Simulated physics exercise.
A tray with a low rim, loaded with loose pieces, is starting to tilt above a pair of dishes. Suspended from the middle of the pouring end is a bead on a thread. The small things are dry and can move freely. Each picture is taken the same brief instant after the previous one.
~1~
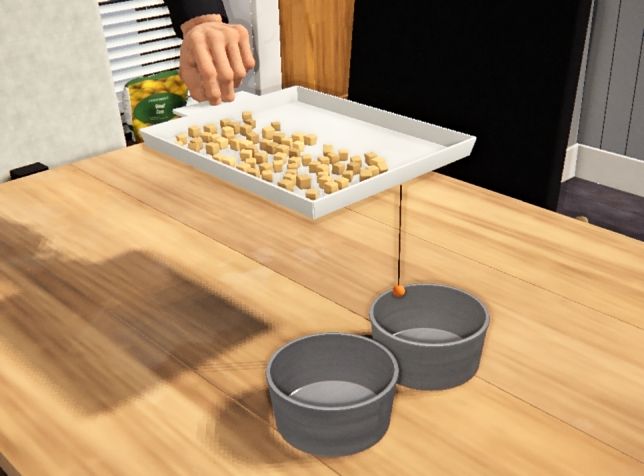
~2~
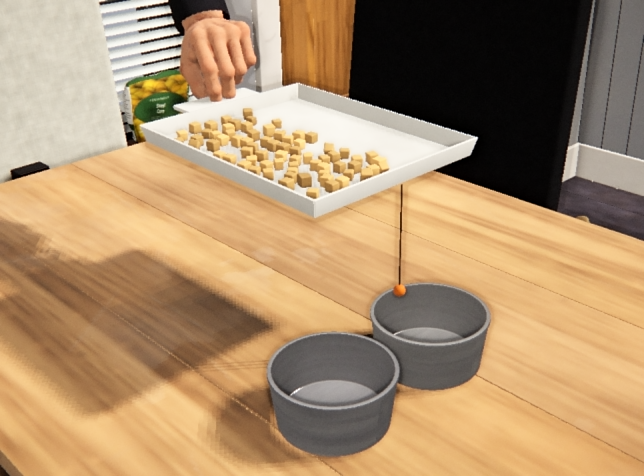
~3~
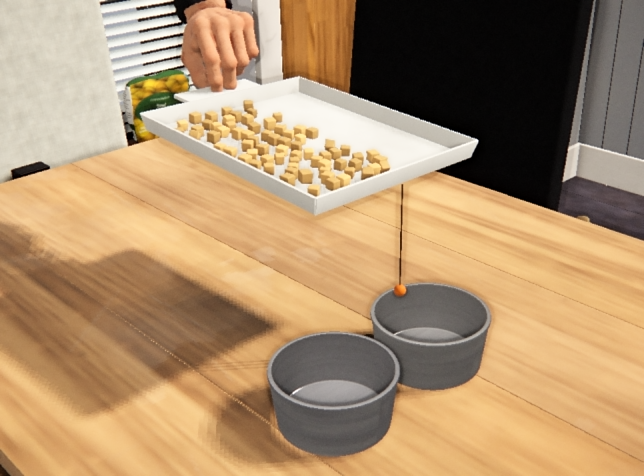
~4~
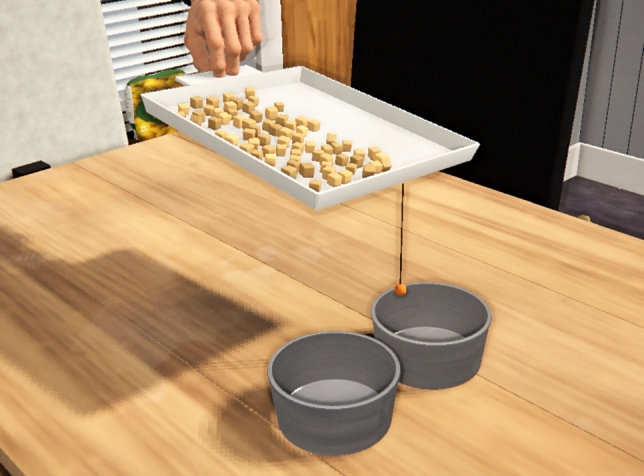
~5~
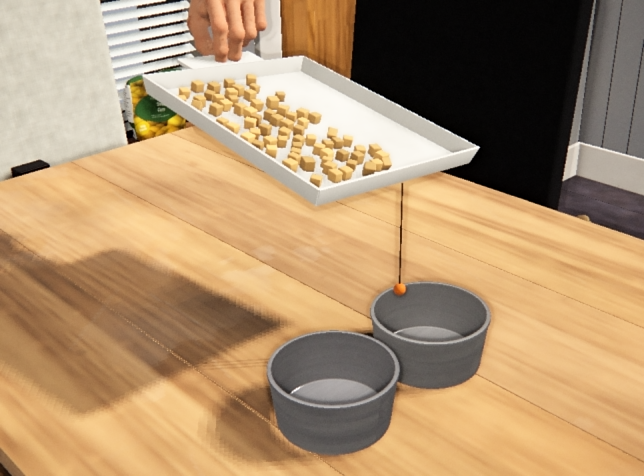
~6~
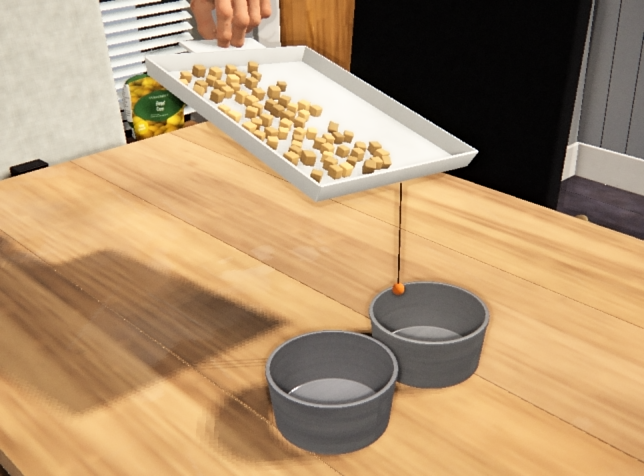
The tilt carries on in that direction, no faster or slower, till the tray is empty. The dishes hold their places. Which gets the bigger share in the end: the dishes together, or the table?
The catch is worse than half, if you ask me.
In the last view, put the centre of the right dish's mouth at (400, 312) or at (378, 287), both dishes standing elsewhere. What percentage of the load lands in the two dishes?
Close to 10 in a hundred first, close to 0 in a hundred second.
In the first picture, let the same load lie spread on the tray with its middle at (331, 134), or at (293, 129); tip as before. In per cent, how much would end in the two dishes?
About 20 % and 20 %.
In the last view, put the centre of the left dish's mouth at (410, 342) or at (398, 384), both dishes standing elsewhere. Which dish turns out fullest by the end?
First try, the rightmost dish; second try, the rightmost dish.
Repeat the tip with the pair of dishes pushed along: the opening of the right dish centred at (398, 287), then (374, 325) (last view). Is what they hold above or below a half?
One: Below a half. Two: Under half.
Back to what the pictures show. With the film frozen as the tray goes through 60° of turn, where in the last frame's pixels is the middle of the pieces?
Centre estimate: (418, 149).
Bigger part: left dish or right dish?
It turns out to be the right-positioned one.
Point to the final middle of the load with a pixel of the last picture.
Resting centre, last frame: Roughly (472, 329).
Shortly afterwards, tray tipped steeply; all but a few on the tray; only a few in the air.
Next, tray tipped right over; all but a few on the tray; only a few in the right dish; only a few outside both; only a few in the air.
Some moments later, tray tipped past a quarter turn; near a third in the right dish; near two thirds outside both.
In the end, tray tipped past a quarter turn; none at all in the left dish; near a third in the right dish; near two thirds outside both.
